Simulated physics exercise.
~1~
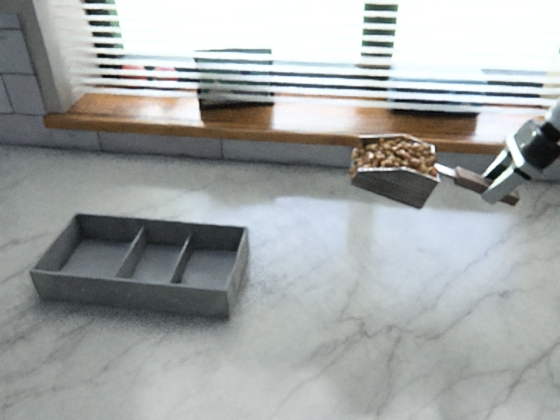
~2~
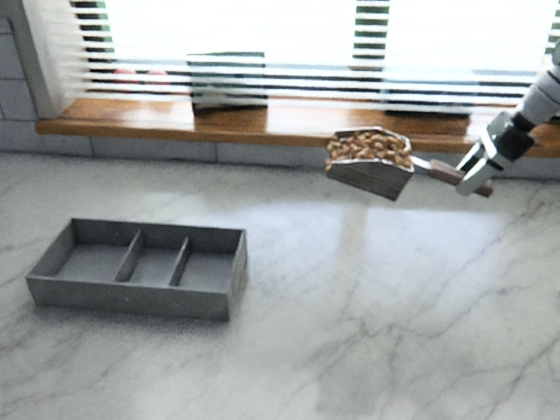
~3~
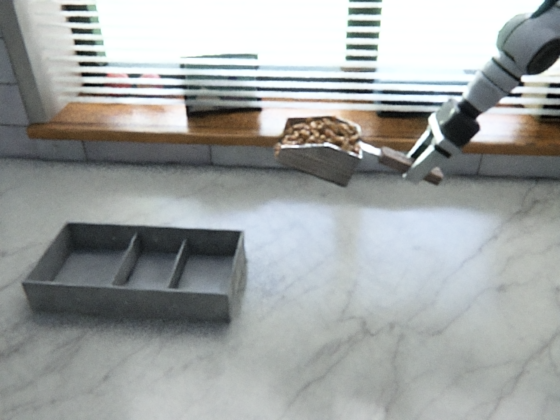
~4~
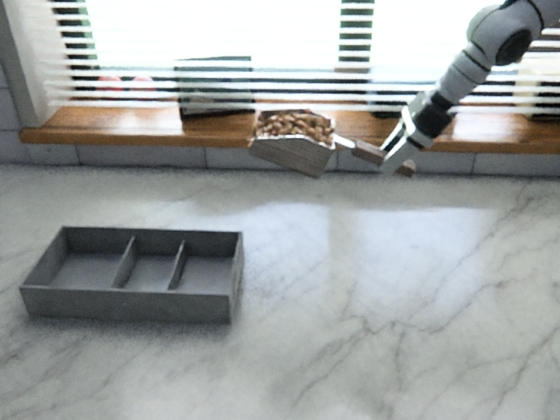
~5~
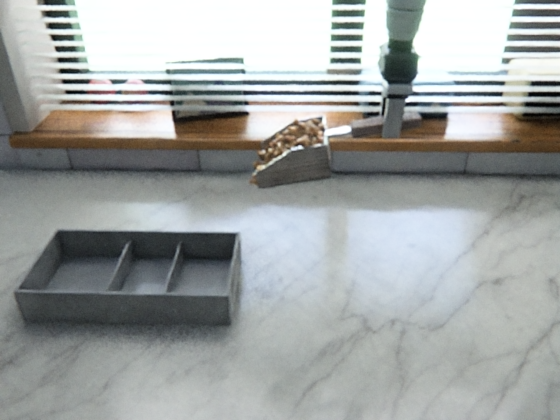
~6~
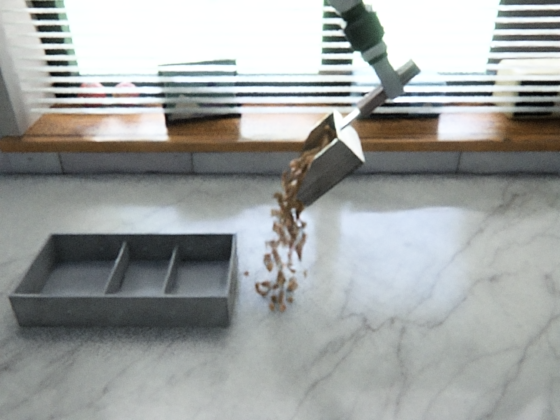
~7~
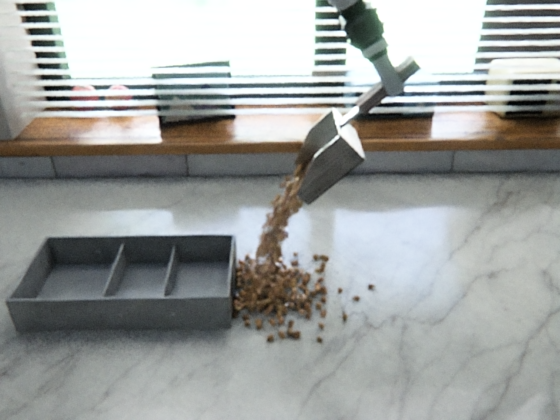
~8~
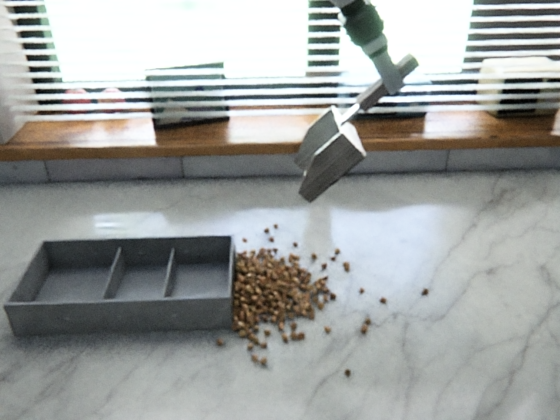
Robot arm carrying a scoop of dried beans left, then tipping them out beside a grey divided box, leaving them scattered on the marble surface.
